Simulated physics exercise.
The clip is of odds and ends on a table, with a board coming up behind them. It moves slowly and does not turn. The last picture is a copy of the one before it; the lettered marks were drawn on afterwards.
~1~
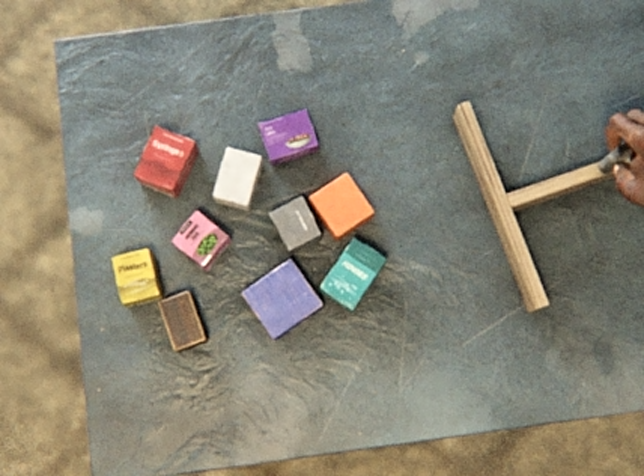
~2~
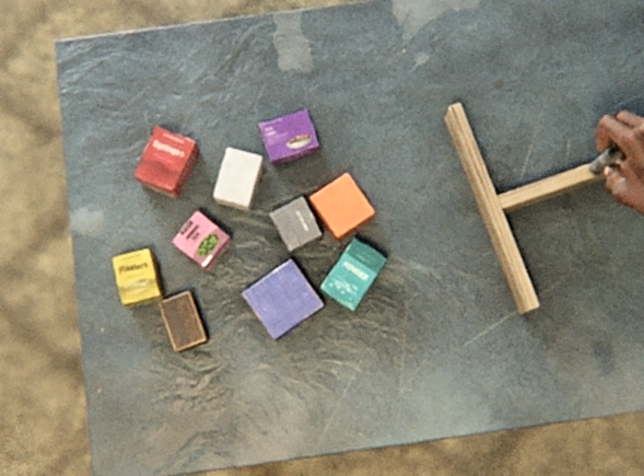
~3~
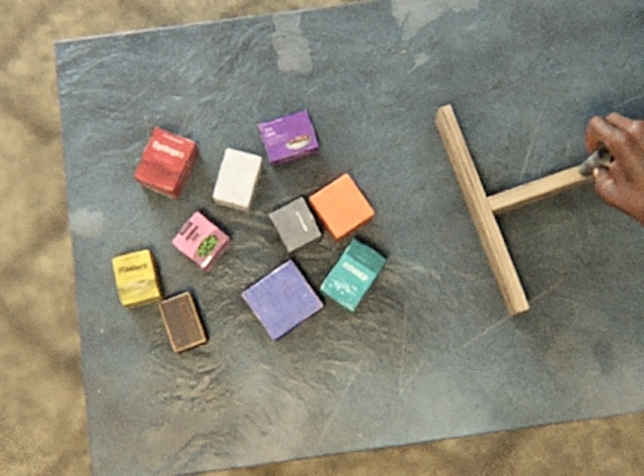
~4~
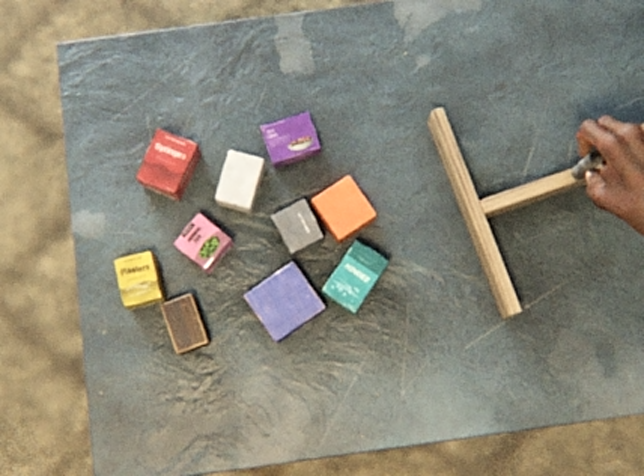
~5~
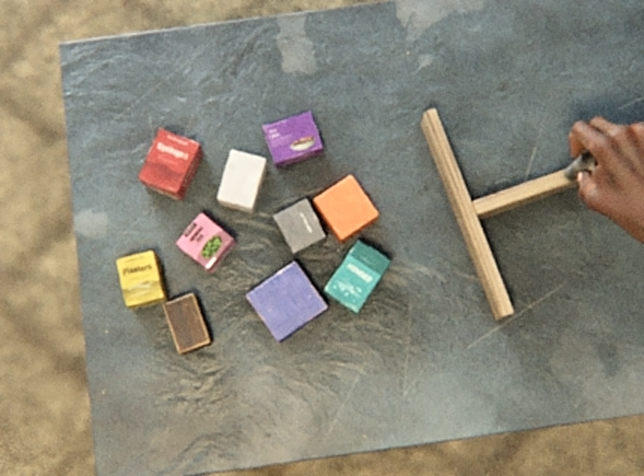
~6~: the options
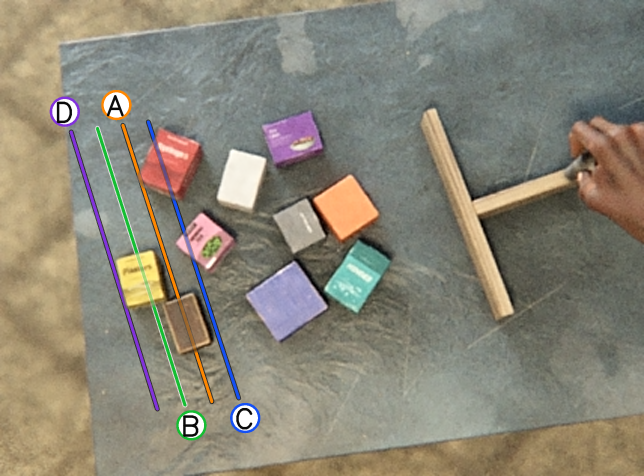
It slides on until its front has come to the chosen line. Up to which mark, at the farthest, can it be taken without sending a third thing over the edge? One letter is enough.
As far as mark C.
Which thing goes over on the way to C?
The yellow box.
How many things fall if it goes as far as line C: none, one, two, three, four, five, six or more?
By then, one.
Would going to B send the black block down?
By then, yes.
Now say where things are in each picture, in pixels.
Board (503, 203); white block (238, 179); turquoise box (353, 275), in the first frame.
Board (494, 204); purple packet (289, 138), in the second frame.
Board (483, 206); blue block (283, 302), in the third frame.
Board (476, 209); red box (169, 166), in the fourth frame.
Board (469, 210); grey box (300, 229); black block (188, 325); white block (243, 182), in the fifth frame.
On the copy, A at (166, 259); B at (140, 263); C at (192, 256); D at (113, 266).
On C. First, board (369, 223); blue block (278, 307); turquoise box (343, 284).
Then, board (268, 237); yellow box (126, 284); pink packet (153, 246).
Finally, board (192, 247); yellow box over the edge; pink packet (79, 255); one fallen.
By contrast, A drops four; B drops six; D drops eight.
